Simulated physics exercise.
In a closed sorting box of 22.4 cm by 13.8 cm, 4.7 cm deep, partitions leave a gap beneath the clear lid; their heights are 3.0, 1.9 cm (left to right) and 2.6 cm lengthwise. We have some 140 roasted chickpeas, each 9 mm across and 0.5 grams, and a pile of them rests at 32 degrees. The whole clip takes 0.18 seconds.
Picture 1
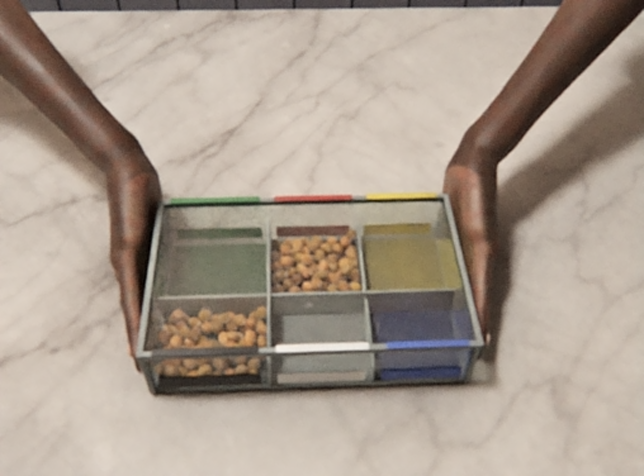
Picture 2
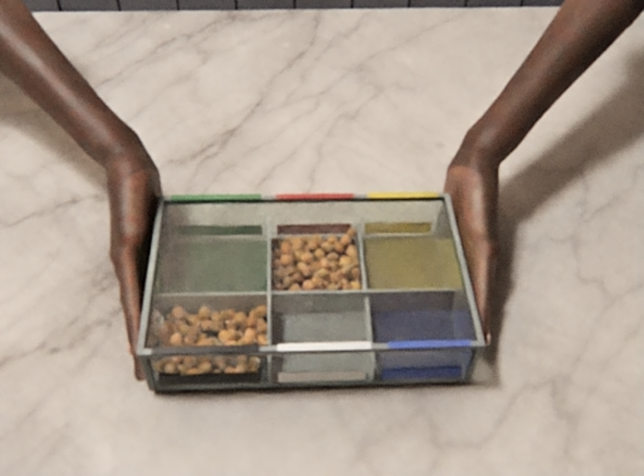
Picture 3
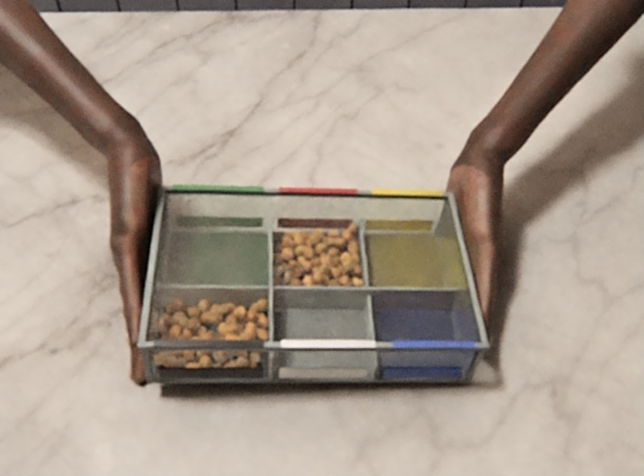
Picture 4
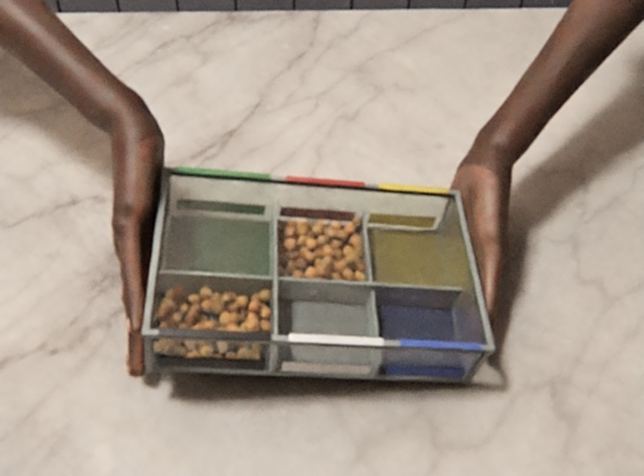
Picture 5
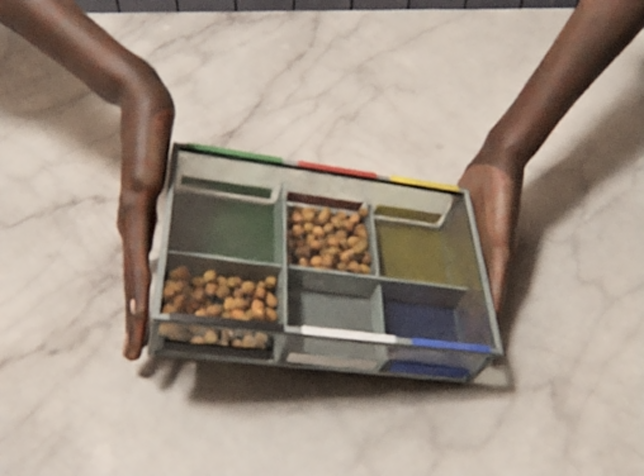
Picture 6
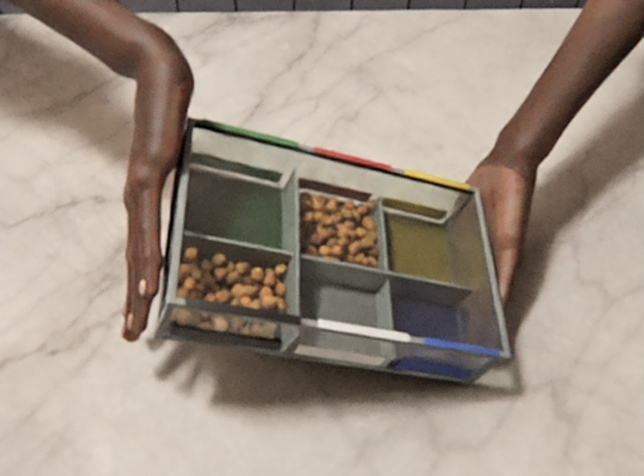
On a marble surface, two hands tilting a clear-lidded sorting box down to the right, roasted chickpeas staying in two compartments.
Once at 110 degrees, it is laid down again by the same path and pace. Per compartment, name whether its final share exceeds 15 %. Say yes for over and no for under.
Red: No; blue: Yes; green: No; yellow: Yes; white: No; black: Yes.
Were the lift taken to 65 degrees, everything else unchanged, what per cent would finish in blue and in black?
Blue: 5, black: 40 (per cent).
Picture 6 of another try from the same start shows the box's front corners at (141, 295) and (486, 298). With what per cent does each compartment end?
Red 45, blue 0, green 30, yellow 15, white 0, black 10.
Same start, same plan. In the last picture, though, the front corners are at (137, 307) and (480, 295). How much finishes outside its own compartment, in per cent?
It comes to around 55 per cent in that case.
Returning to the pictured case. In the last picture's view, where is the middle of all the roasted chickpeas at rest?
Somewhere around (420, 348) in the final frame.
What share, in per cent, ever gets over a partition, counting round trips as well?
Roughly 70 %.
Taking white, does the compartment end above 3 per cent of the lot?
Result for white: True.
Then, 0.59 s after the last picture, tilt 110 degrees; red 20 %, blue 15 %, yellow 20 %, white 10 %, black 40 %.
Then, 0.98 s after the last picture, tilt 48 degrees; blue 40 %, yellow 20 %, white 5 %, black 30 %.
Then, 1.46 s after the last picture, tilt 0 degrees; blue 45 %, yellow 20 %, white 5 %, black 30 %.
In the end, red 0 %, blue 45 %, green 0 %, yellow 20 %, white 5 %, black 30 %.
